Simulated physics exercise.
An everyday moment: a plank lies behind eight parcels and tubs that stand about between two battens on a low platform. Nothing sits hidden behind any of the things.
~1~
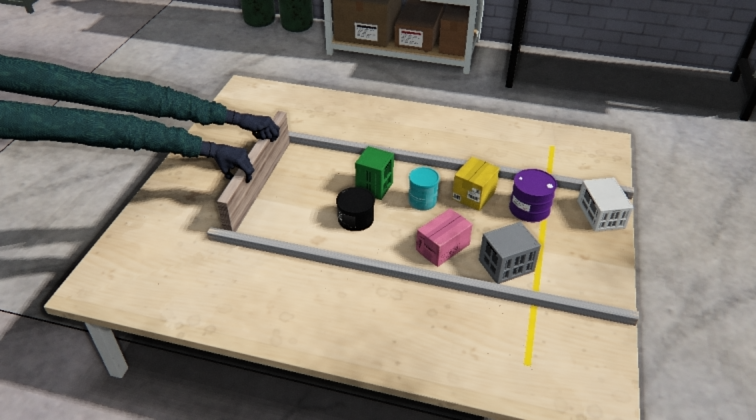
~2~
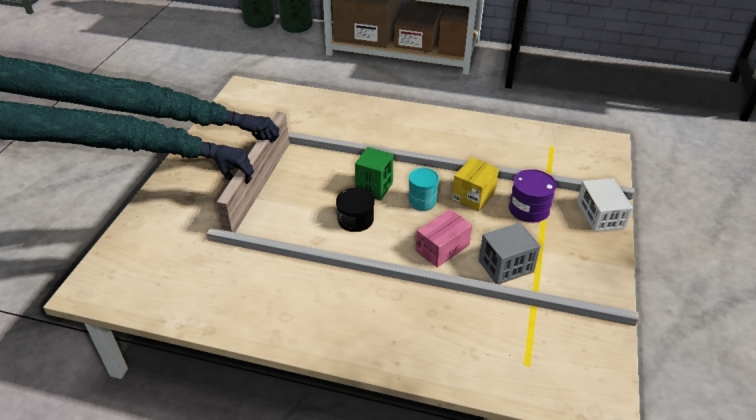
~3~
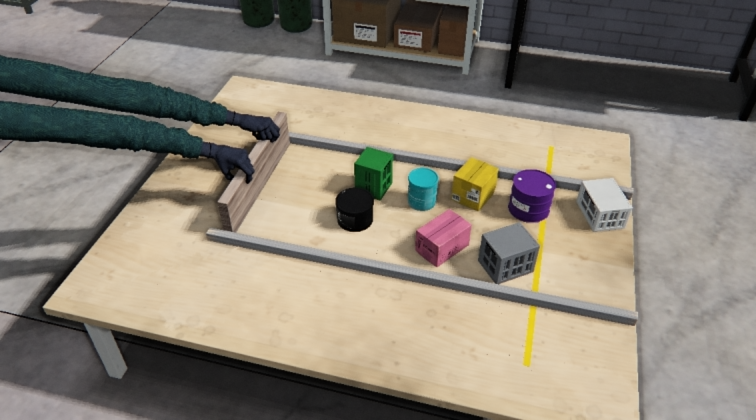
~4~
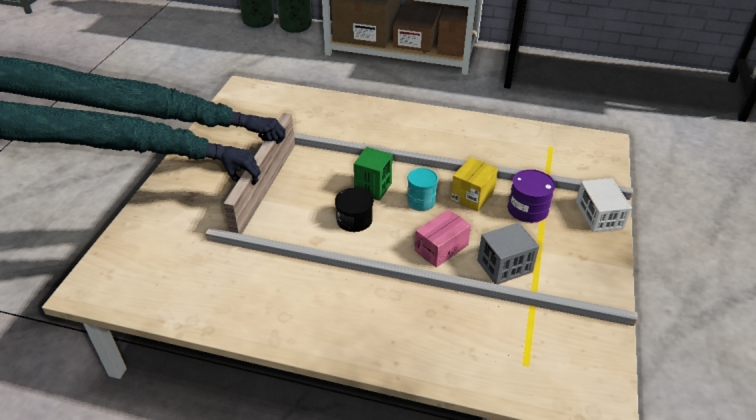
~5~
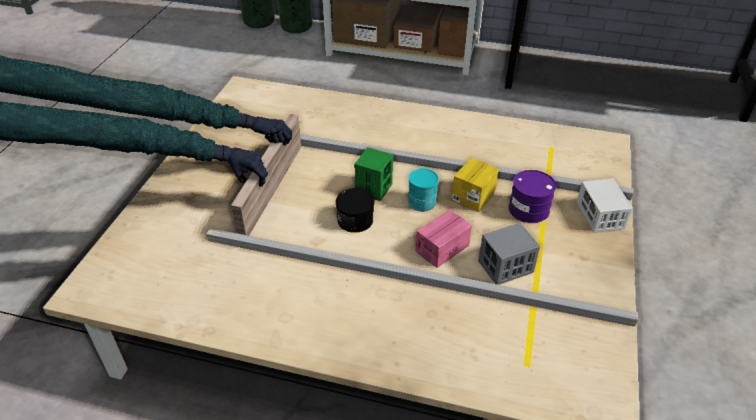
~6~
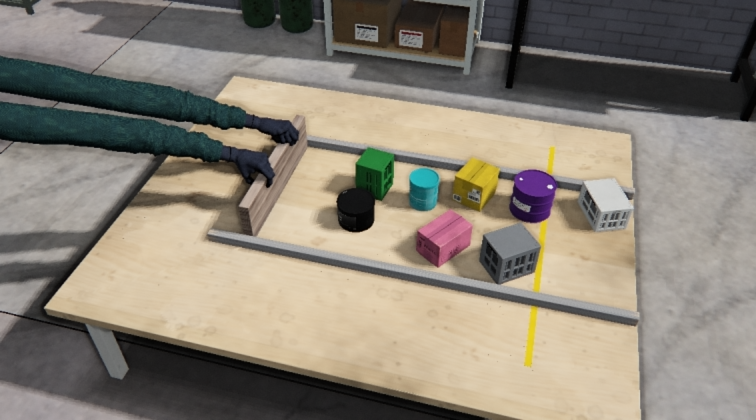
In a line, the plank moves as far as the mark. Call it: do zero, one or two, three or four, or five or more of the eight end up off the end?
One or two end up off it.
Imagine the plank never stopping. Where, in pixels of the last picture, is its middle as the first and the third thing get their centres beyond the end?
At the first moment about (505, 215), at the next about (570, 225).
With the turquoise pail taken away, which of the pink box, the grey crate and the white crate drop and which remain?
First, the pink box is safe; next, the grey crate is safe; last, the white crate takes the fall.
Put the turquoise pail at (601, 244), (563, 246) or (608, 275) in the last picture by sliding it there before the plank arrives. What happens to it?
In order of the places given, the turquoise pail rests steady, then rests steady, then is gone.
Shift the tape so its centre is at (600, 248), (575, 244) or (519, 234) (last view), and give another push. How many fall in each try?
Try by try, 5, 3 and 1.
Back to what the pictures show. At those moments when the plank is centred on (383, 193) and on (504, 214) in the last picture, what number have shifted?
The count is 3 at the first point and 8 at the second.
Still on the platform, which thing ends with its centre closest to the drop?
Purple canister.
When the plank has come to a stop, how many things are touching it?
It ends up touching 3.
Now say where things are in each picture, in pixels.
In the first picture, white crate (604, 204); purple canister (533, 195); grey crate (509, 253); plank (257, 170); tape (542, 237).
In the second picture, purple canister (532, 196); turquoise pail (423, 190).
In the third picture, grey crate (508, 253); black pail (355, 210).
In the fourth picture, white crate (603, 205); plank (263, 171).
In the fifth picture, purple canister (532, 196); green crate (374, 174).
In the sixth picture, white crate (605, 205); purple canister (533, 196); grey crate (509, 254); plank (277, 174); tape (542, 238).
Early on, none off yet; white crate at rest near (605, 205); purple canister at rest near (533, 196); grey crate at rest near (509, 254).
A while later, none off yet; white crate travelled a little near (617, 206); purple canister travelled about its own width near (580, 204); grey crate travelled about its own width near (556, 268).
Finally, the number that fall off is one or two; lost, white crate.
